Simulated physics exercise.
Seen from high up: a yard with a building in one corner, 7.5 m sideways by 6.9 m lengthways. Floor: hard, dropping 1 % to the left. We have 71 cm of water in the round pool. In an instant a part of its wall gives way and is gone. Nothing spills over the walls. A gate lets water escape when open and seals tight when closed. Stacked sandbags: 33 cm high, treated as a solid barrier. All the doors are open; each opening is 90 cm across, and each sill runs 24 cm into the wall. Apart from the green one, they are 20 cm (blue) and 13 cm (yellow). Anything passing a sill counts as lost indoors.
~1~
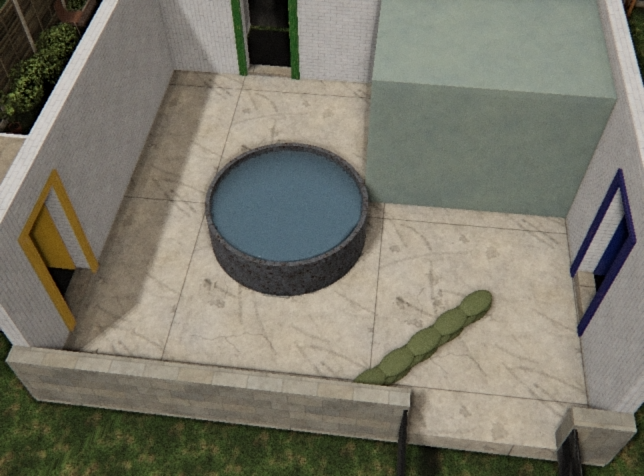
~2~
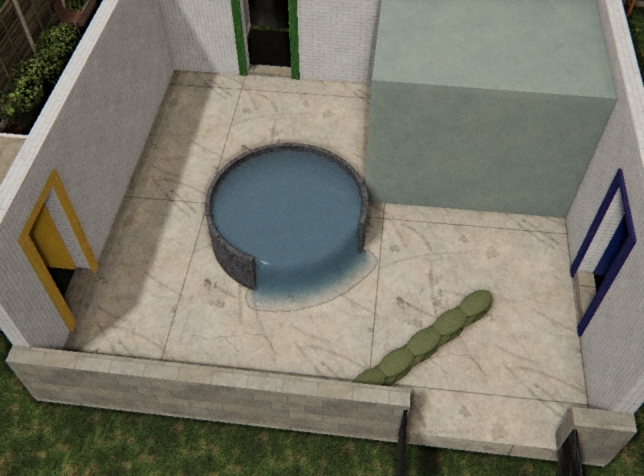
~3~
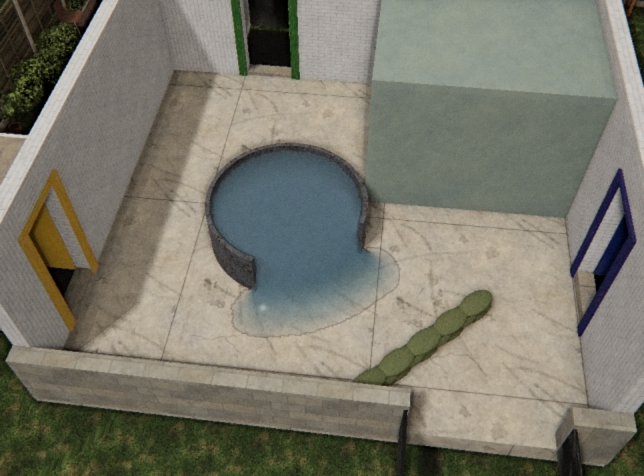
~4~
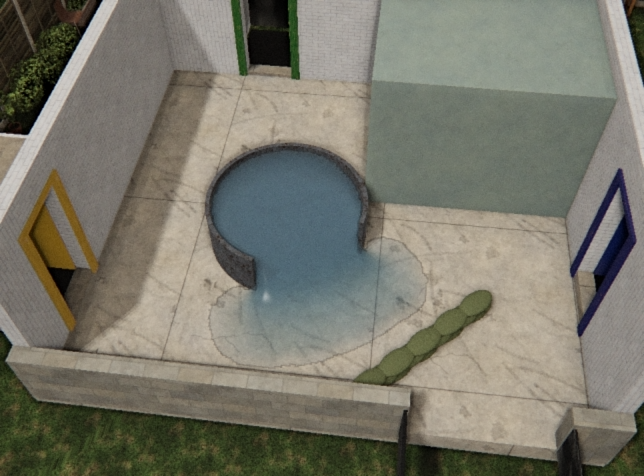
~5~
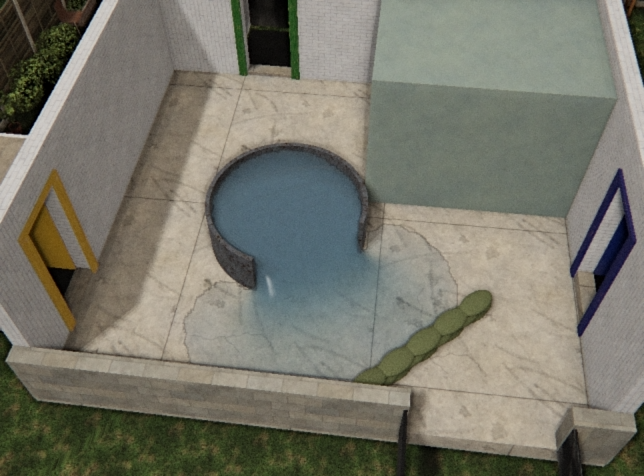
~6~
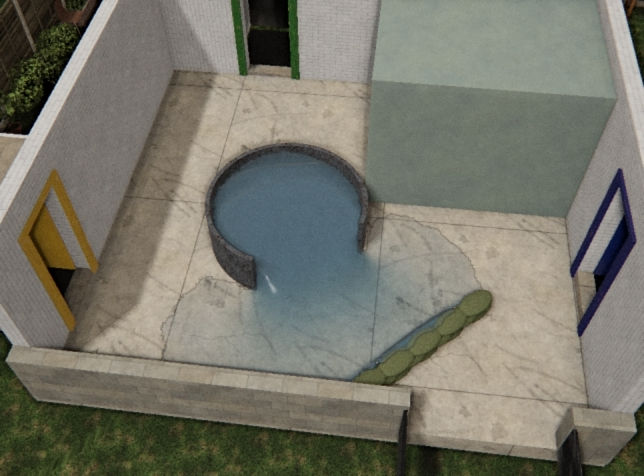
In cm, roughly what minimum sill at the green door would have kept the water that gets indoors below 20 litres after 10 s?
It would have to be roughly 6.5 cm high.
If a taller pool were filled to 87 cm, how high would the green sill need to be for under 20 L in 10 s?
I'd go with near 8.5 cm then.
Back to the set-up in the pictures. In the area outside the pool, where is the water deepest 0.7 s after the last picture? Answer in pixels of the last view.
Near (356, 410).
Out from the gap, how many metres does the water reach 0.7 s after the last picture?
Around 3.8 m from the gap.
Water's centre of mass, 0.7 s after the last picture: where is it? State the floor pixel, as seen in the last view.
I'd say around (307, 276).
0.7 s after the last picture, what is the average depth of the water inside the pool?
Roughly 41 cm.
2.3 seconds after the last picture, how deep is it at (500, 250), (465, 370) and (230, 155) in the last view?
Going through the spots in order gives 5, 3 and 0 centimetres.
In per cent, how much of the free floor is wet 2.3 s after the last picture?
Roughly 50 percent of the floor.
Then, 0.7 s after the last picture water covers 25 % of the floor, deepest (54 cm) near (356, 410); it has not reached the green door.
Then, 2.3 s after the last picture water covers 50 % of the floor, deepest (33 cm) near (53, 377); it has not reached the green door.
Then, 9.3 s after the last picture water covers 95 % of the floor, deepest (14 cm) near (170, 83); 9 cm at the green door, 9 litres in over its 8 cm sill.
At the green door as built, the water peaked near 11 cm, 7.3 s after the last picture.
With a sill of 6 cm, 28 litres would have come in within the 10 s; with 8 cm, 9 litres. So under 20 litres takes about 6.5 cm.
